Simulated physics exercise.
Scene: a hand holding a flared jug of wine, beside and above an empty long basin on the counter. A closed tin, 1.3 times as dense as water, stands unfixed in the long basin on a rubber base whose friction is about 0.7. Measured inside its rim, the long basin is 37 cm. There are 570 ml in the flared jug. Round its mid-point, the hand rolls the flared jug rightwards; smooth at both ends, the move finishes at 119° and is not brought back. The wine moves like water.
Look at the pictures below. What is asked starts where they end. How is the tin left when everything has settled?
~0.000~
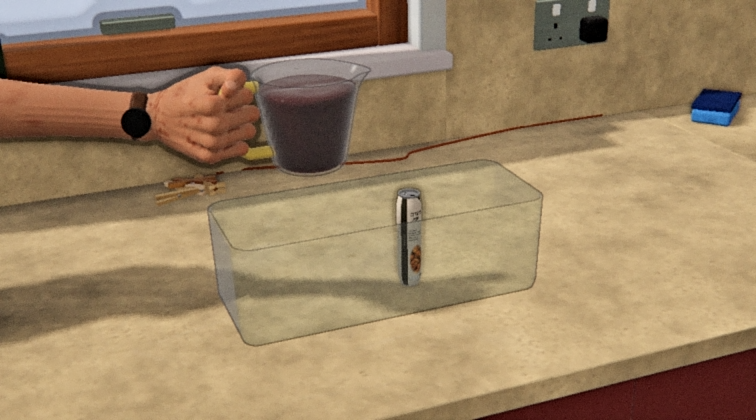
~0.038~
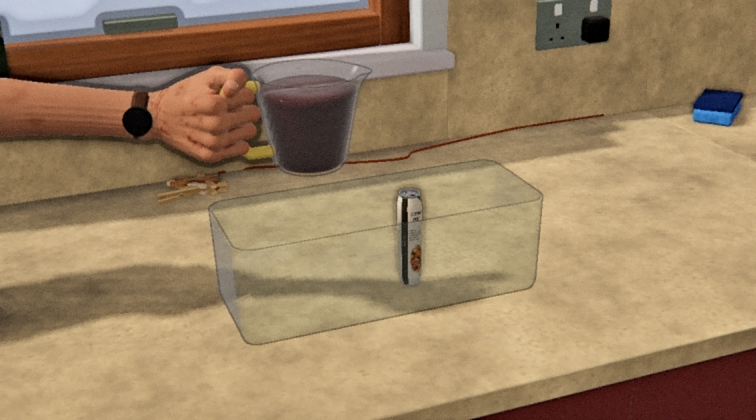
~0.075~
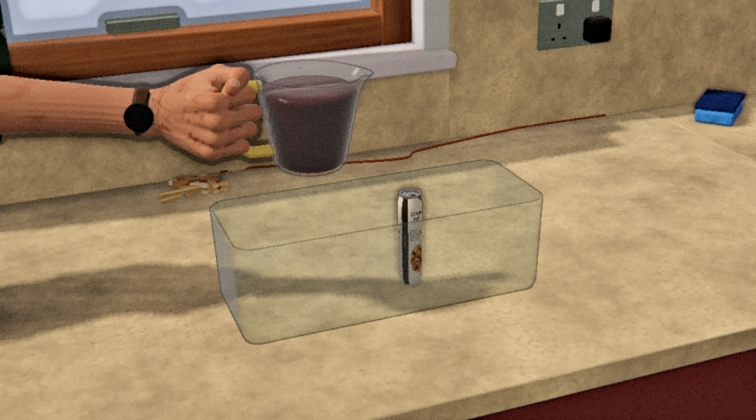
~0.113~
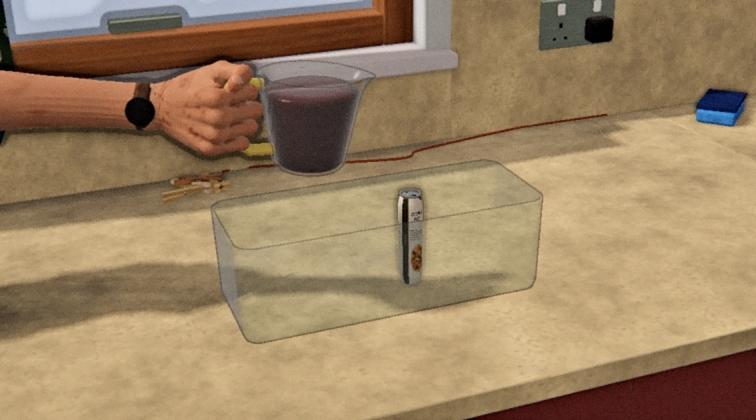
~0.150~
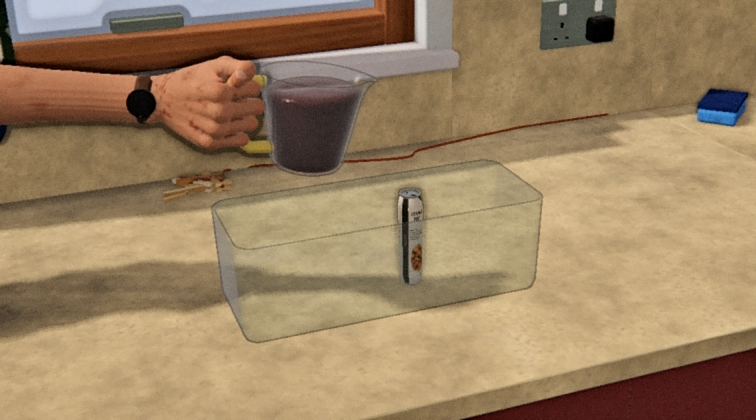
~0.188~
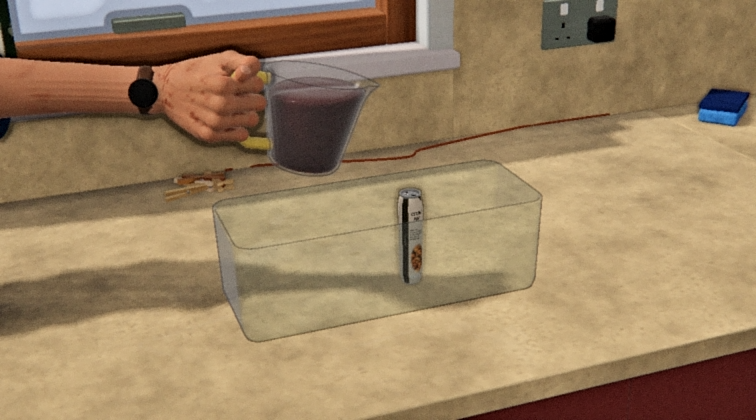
It will tip.
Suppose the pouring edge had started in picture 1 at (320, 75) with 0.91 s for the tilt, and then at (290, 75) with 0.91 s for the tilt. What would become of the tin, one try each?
Trial 1 - tin stays standing; trial 2 - tin stays standing.
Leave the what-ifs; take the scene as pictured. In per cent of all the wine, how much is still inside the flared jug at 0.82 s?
Close to 4 percent of the total.
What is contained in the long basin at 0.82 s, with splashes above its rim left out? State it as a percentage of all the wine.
Around 92 per cent of the whole.
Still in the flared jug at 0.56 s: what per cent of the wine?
Close to 58 in a hundred.
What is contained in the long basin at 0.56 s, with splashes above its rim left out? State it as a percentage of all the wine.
Around 16%.
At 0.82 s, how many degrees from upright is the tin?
Tilt: Around 5°.
Then, 0.56 s in, the tilt is 80° and 58 per cent is still to pour; the tin stands where it began.
Then, 0.82 s in, the tilt is 116° and 4 per cent is still to pour; the tin stands 1 cm from where it began.
Then, 1.10 s in, the tilt is 119° and 0 per cent is still to pour; the tin leans 37°.
Then, 1.41 s in, the tilt is 119° and 0 per cent is still to pour; the tin lies on its side.
Finally, the tin lies on its side.
